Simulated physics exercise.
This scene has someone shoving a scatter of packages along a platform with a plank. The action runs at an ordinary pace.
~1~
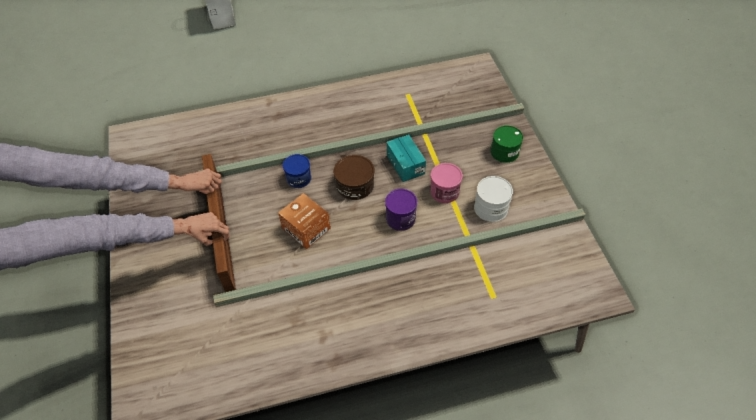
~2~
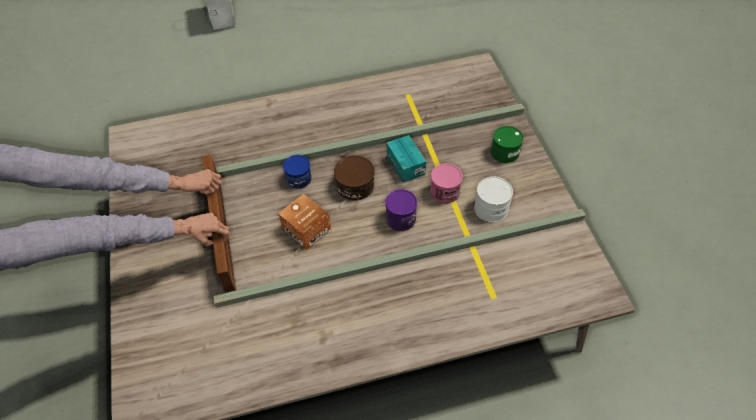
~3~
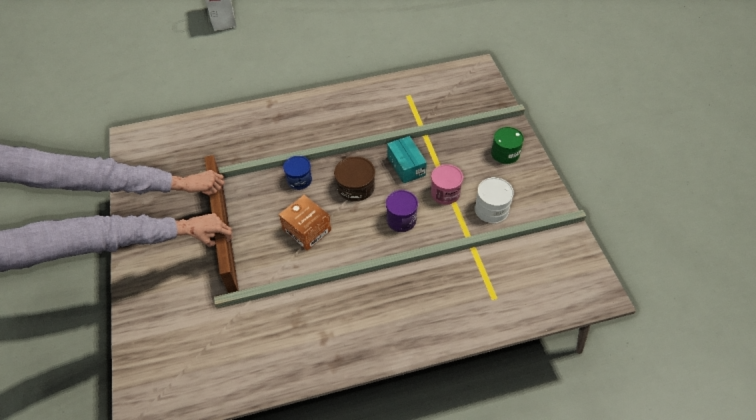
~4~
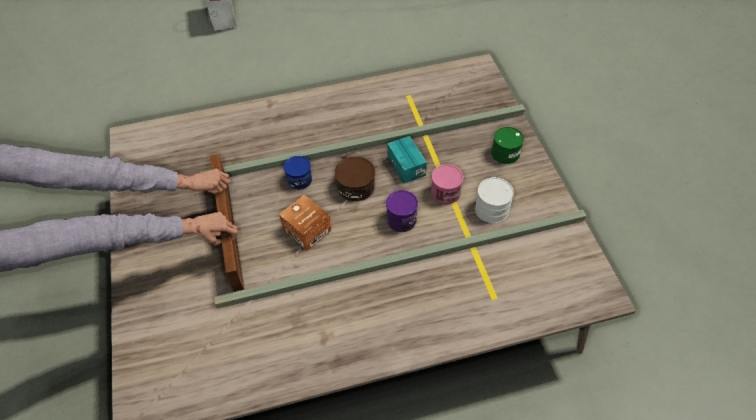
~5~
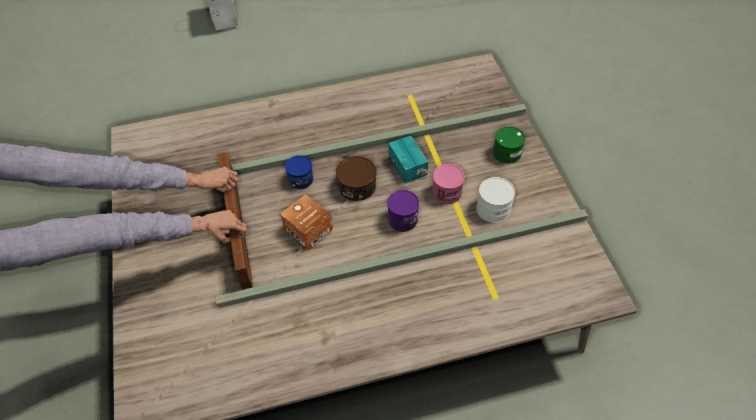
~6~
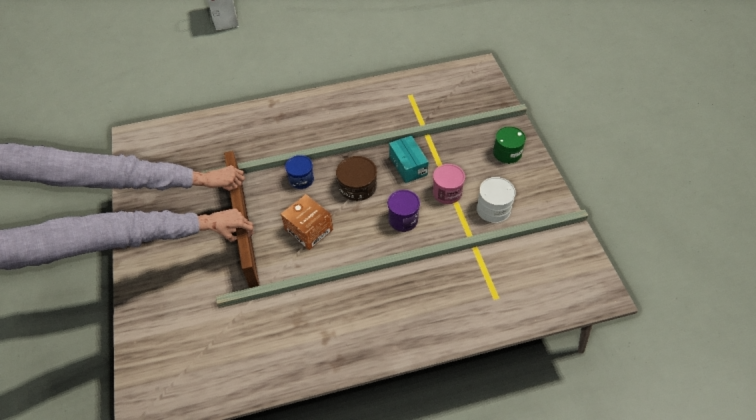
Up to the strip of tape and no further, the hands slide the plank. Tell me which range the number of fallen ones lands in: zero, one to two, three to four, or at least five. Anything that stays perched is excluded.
It ends with every one still up.
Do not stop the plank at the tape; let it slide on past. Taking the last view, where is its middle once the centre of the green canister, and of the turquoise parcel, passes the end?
Roughly (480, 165); for the second one, roughly (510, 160).
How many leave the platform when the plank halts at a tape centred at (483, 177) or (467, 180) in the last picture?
Down on the ground: 1 and 0.
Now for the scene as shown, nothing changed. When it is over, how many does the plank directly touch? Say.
Counting them up gives 3.
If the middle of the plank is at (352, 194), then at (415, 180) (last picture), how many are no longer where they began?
At the first point the count is 4, at the second it's 7.
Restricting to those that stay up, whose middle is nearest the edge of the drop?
The green canister is the one.
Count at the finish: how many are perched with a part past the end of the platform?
I make it 0.
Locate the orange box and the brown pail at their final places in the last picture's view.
The orange box comes to rest close to (473, 193), while the brown pail rests close to (462, 162).
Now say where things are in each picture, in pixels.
The first picture shows green canister (507, 144); white canister (493, 199); pink pail (446, 184); plank (218, 221); tape (446, 184).
The second picture shows white canister (493, 200); blue pail (298, 172).
The third picture shows pink pail (446, 185); turquoise parcel (407, 160).
The fourth picture shows green canister (507, 145); purple pail (402, 212).
The fifth picture shows white canister (495, 200); brown pail (357, 179).
The sixth picture shows green canister (509, 145); white canister (496, 200); pink pail (448, 185); plank (241, 218); tape (448, 185).
Early on, none off yet; green canister at rest near (509, 145); white canister at rest near (496, 200); pink pail at rest near (448, 185).
A while later, none off yet; green canister at rest near (509, 145); white canister at rest near (496, 200); pink pail moving near (450, 184).
Finally, the number that fall off is zero.
